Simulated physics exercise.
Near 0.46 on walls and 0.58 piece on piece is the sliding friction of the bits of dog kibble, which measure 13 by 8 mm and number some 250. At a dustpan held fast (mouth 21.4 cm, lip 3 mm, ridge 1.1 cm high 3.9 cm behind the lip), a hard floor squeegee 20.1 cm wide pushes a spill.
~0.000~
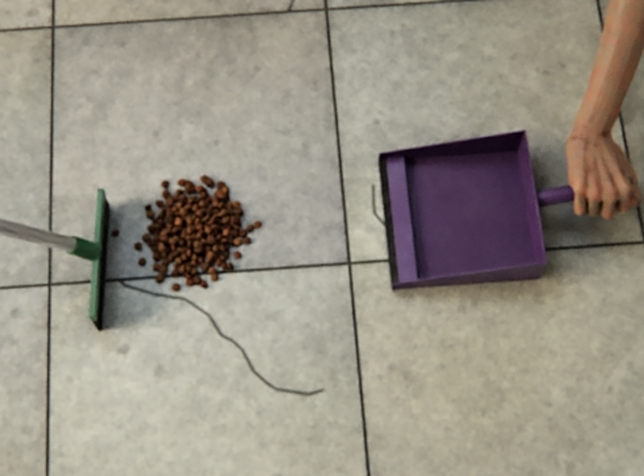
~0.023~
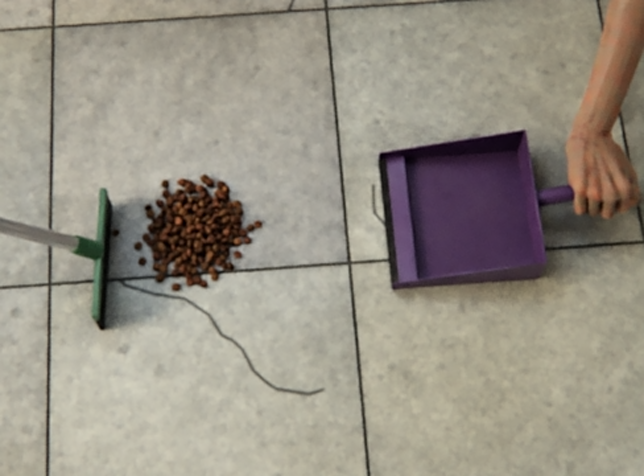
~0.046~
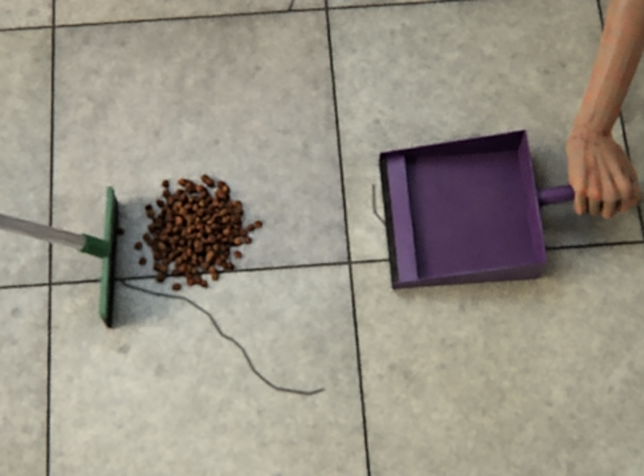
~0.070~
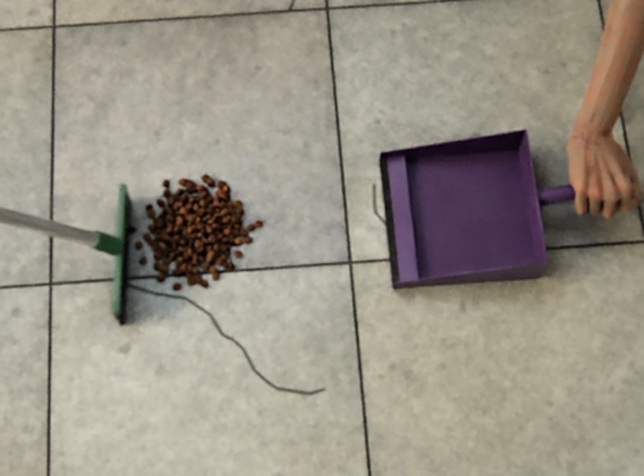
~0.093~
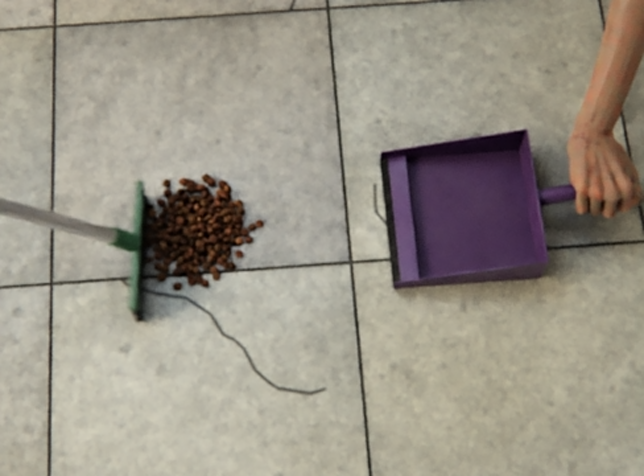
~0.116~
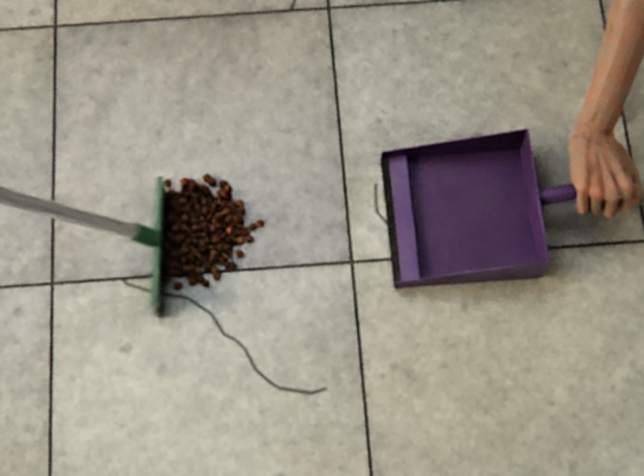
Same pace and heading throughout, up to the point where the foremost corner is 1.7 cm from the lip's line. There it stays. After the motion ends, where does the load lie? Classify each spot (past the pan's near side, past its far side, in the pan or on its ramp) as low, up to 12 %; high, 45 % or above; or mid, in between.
Near side low, far side mid, pan high.
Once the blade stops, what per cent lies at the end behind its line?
Estimate: About 10 %.
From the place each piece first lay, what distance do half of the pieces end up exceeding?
I'd say near 34 cm.
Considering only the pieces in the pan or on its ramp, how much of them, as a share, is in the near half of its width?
About 40 %.
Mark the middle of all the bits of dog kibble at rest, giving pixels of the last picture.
About (406, 202).
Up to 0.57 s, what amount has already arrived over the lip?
Some 55 in a hundred by that moment.
After 0.25 s, middle of the blade 17 cm from the lip; 0 % over the lip, far side 10 %, near side 0 %.
After 0.34 s, middle of the blade 6 cm from the lip; 0 % over the lip, far side 15 %, near side 5 %.
Then, at 0.57 s, middle of the blade 2 cm from the lip; 55 % over the lip, far side 20 %, near side 5 %.
By 1.2 s all is still; near side 5 %, far side 20 %, pan 55 %, in front of the lip or behind the blade 20 %.
